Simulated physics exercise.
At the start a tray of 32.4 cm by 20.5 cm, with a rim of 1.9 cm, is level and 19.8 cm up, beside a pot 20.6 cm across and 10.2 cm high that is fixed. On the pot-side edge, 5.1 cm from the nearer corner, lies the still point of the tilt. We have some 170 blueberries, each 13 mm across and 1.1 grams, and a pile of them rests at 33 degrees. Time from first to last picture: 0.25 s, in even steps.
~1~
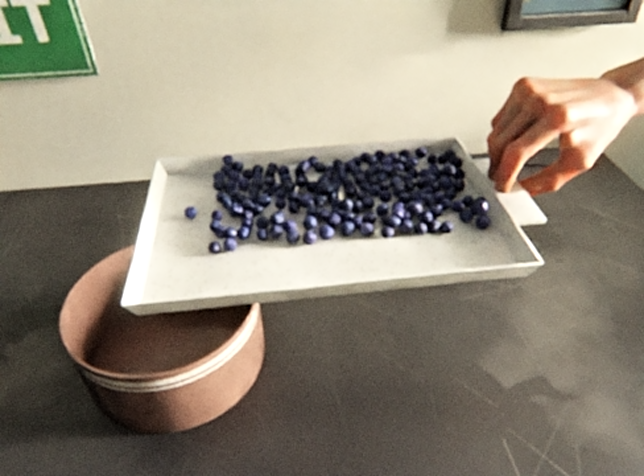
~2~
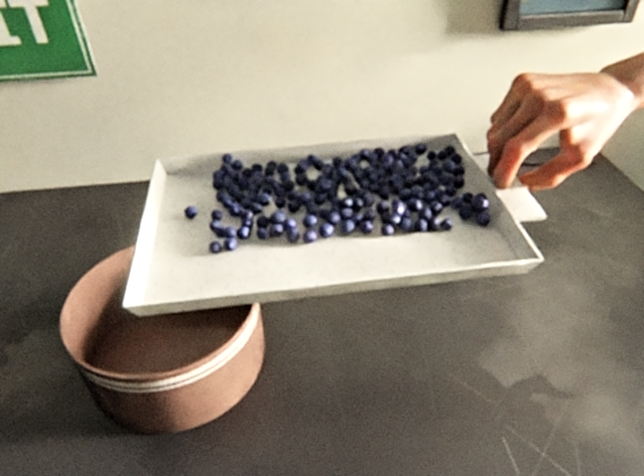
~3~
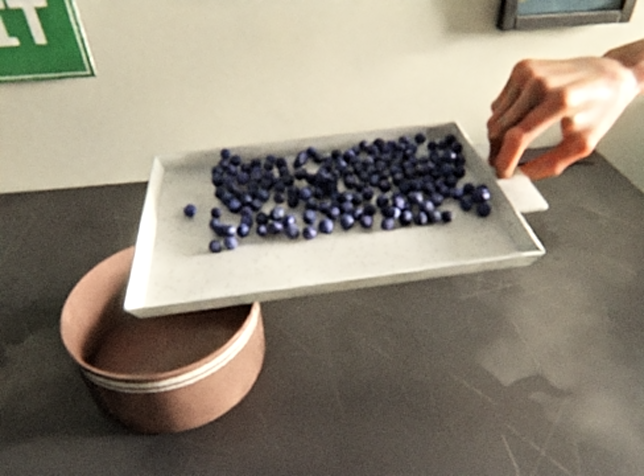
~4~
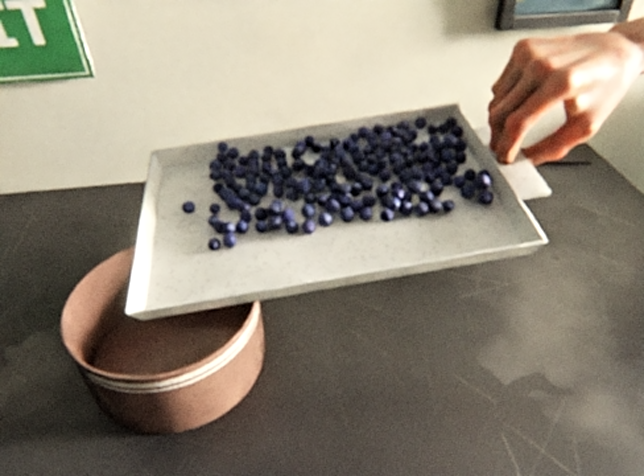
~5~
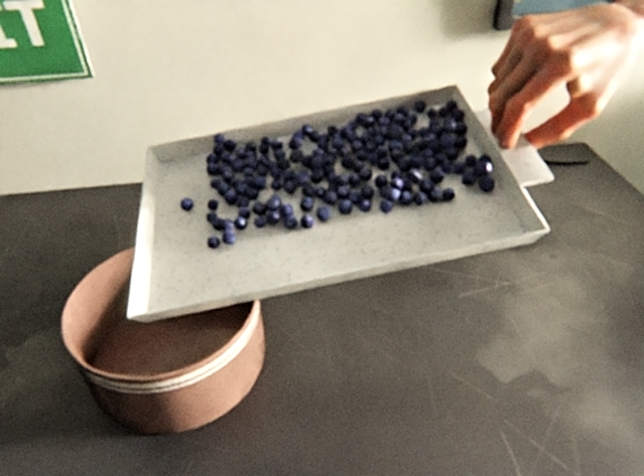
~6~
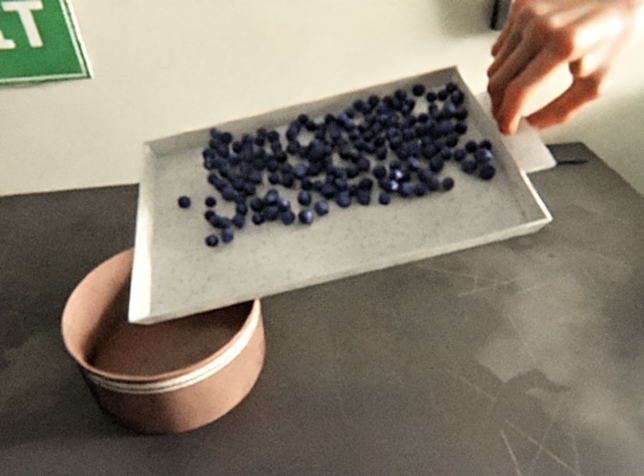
The footage shows a hand at the right gripping a pale rectangular tray of blueberries above a reddish-brown pot, then gradually raising the tray's right side so it slants down toward the left while the berries barely shift across its surface.
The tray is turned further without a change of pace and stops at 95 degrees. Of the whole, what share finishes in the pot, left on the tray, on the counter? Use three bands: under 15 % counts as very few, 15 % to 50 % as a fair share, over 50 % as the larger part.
Pot: Very few; left on the tray: Very few; counter: The larger part.
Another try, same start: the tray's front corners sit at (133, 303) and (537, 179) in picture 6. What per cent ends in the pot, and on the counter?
Pot: 75, counter: 25.
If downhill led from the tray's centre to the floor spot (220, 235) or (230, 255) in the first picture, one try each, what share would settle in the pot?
I'd put it at about 70 per cent for the first tilt and about 35 per cent for the second.
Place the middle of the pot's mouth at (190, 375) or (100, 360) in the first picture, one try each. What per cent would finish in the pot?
Roughly 95 per cent, then 75 per cent.
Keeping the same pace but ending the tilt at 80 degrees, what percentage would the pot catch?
I'd put it at close to 5 per cent.
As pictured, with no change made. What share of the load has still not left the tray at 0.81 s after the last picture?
Load share: Around 50%.
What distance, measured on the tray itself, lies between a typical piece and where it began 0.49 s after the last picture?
About 15 cm.
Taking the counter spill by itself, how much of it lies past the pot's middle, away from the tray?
I'd put it close to 70 per cent.
Then, 0.49 s after the last picture, tilt 53 degrees; the tray holds 95 %, the pot 0 %.
Then, 0.81 s after the last picture, tilt 78 degrees; the tray holds 50 %, the pot 0 %.
Then, 1.23 s after the last picture, tilt 95 degrees; the tray holds 0 %, the pot 5 %.
In the end, pot 5 %, tray 0 %, counter 95 %.
